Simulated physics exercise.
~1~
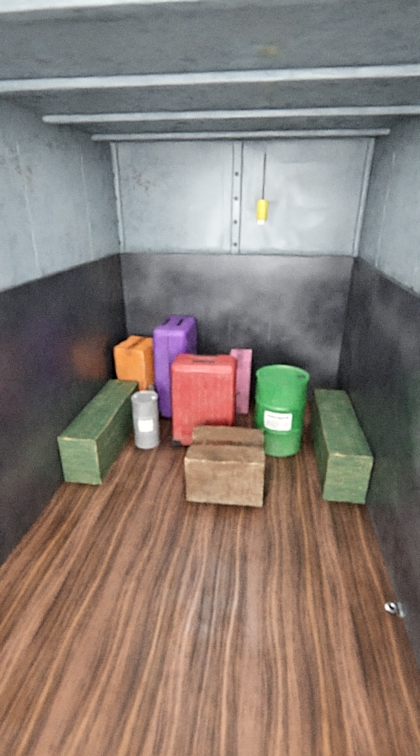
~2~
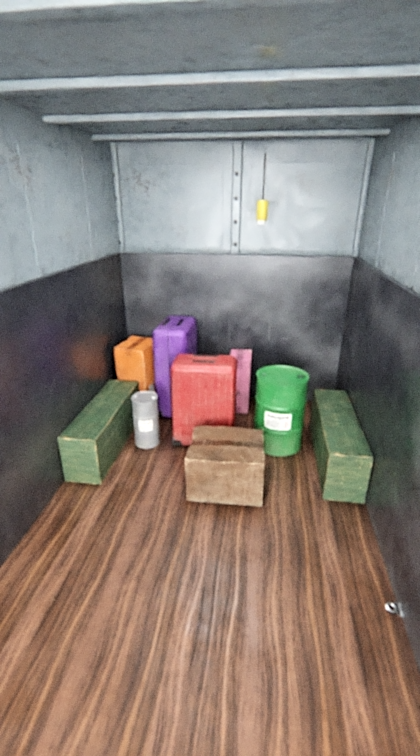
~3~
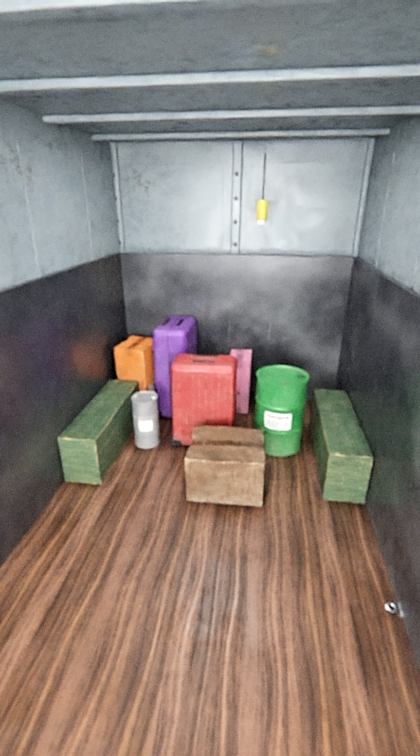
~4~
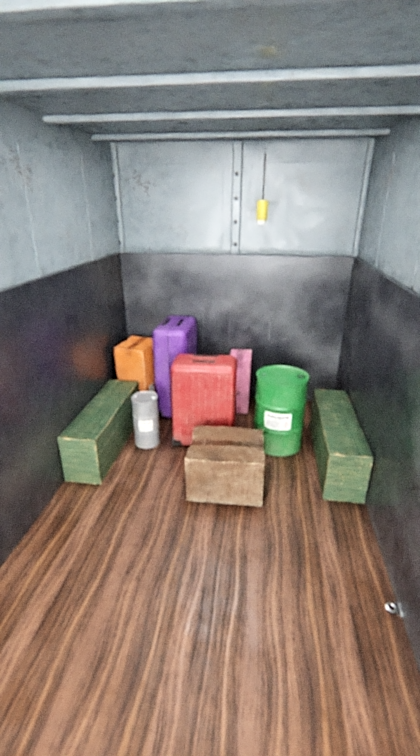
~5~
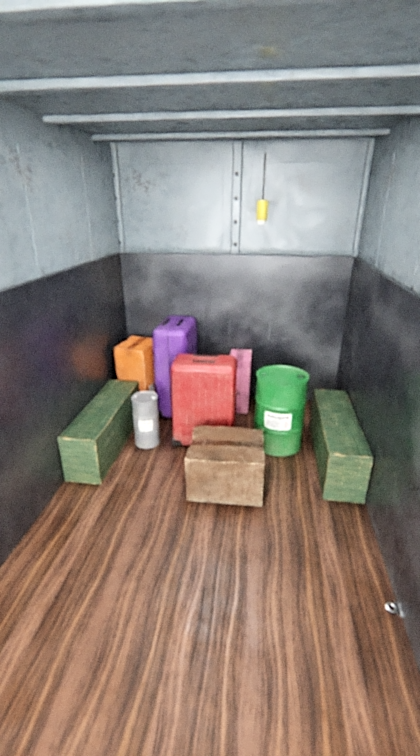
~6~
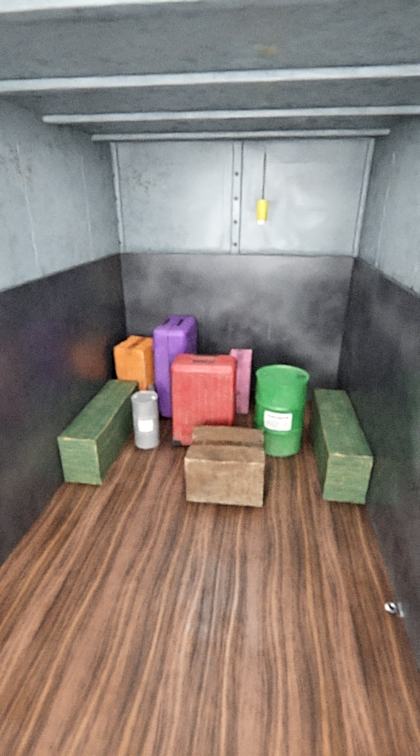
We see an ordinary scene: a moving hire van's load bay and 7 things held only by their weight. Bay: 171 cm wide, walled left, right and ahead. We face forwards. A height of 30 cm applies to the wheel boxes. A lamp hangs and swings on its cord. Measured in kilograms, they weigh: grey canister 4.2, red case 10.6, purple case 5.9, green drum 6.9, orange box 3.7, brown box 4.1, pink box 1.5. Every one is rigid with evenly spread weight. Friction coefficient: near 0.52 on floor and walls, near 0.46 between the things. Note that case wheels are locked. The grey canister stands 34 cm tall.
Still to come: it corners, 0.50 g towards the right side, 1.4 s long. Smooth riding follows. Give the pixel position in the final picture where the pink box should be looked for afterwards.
(308, 400).
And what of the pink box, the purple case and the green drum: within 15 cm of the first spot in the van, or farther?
Pink box: Is displaced; purple case: Is displaced; green drum: Remains in place.
Then, 0.80 s on from there, load feels 0.50 g right; pink box 46° off upright near (263, 383); purple case 29° off upright; orange box 14° off upright.
Then, 1.00 s on from there, load feels 0.50 g right; pink box on its side near (291, 400); purple case 73° off upright; orange box 45° off upright.
Then, 1.20 s on from there, load feels 0.50 g right; pink box on its side near (308, 400); purple case 70° off upright; orange box 53° off upright.
In the end, toppled in the van, purple case, orange box and pink box; the other 4 under 15 cm from the start. In the last view, pink box near (308, 400).
